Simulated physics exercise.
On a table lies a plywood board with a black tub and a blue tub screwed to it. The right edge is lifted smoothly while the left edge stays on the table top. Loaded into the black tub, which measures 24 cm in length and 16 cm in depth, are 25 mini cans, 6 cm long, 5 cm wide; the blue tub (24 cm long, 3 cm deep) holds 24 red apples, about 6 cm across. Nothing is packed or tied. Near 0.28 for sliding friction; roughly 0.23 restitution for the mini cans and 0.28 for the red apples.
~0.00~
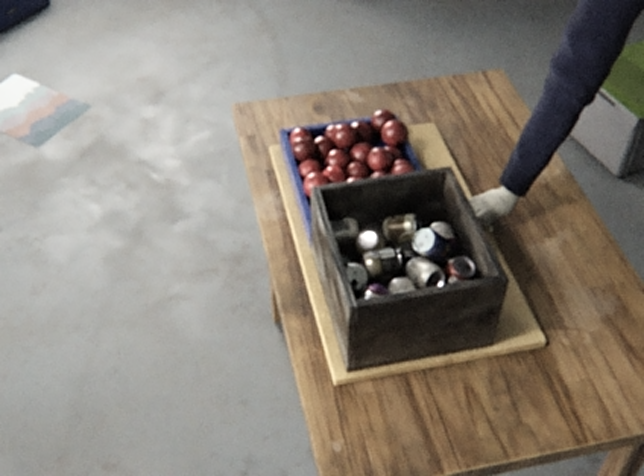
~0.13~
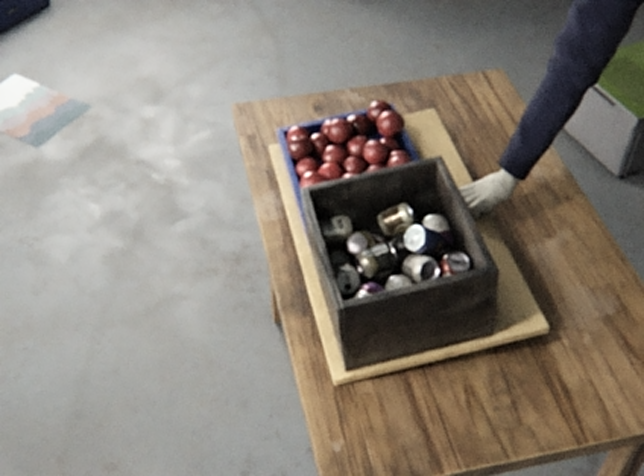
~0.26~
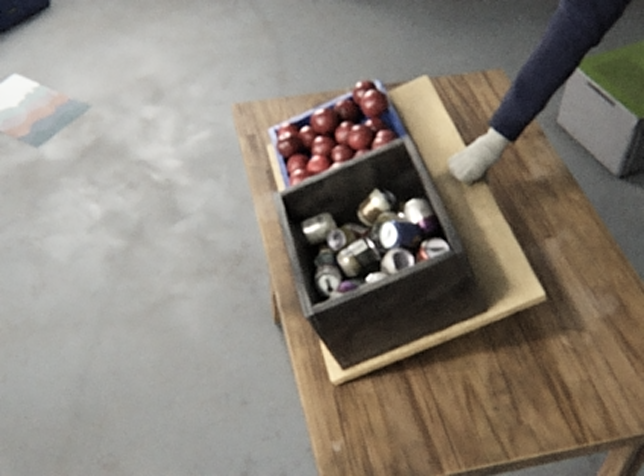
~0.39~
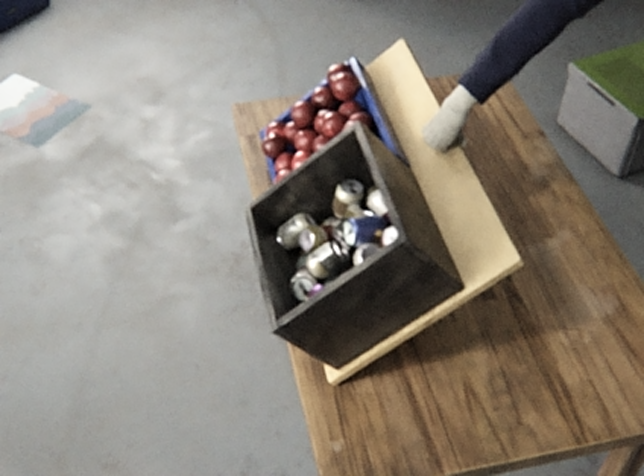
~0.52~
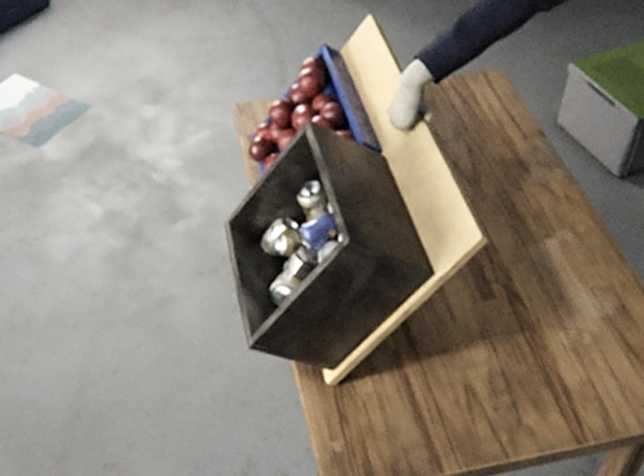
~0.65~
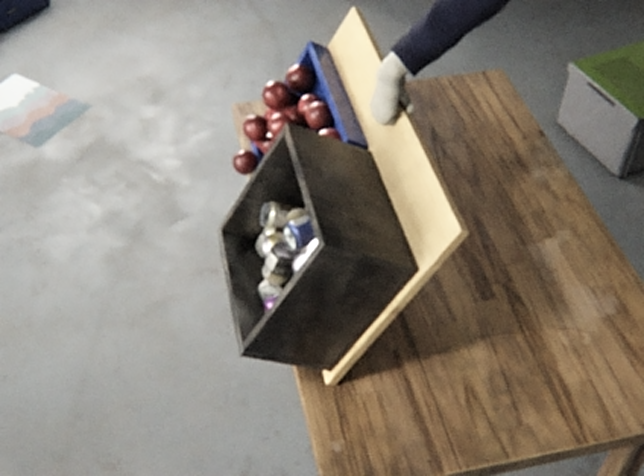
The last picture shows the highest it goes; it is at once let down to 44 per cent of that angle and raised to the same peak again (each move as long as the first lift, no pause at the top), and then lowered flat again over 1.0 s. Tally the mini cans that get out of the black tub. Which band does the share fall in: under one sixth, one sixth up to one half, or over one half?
Under one sixth.
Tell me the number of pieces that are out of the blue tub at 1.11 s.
Roughly 6 for the blue tub.
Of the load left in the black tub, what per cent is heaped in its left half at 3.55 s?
Around 60%.
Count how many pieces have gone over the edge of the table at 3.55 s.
About 6.
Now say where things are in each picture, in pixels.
In the first frame (places track the rim corner closest to us here, unless another is named), black tub (357, 303); blue tub (by its farthest rim corner) (391, 116); tipped 0°; all still inside.
Black tub (344, 304); blue tub (388, 106); tipped 6°, in the second frame.
Black tub (312, 311); tipped 21°, in the third frame.
Black tub (277, 325); tipped 38°, in the fourth frame.
Black tub (251, 341); tipped 53°, in the fifth frame.
Black tub (243, 348); tipped 59°; 2 out, the lowest apple at (245, 162), in the sixth frame.
After 1.11 s, tilt 33°; the black tub has all 25 and the blue tub is down by 6 of 24.
After 1.69 s, tilt 47°; the black tub has all 25 and the blue tub is down by 6 of 24.
After 2.51 s, tilt 24°; the black tub has all 25 and the blue tub is down by 6 of 24.
When it is over (at 3.55 s), the black tub has all 25 and the blue tub is down by 6 of 24. Asked share, 0 of 25, 0 per cent.
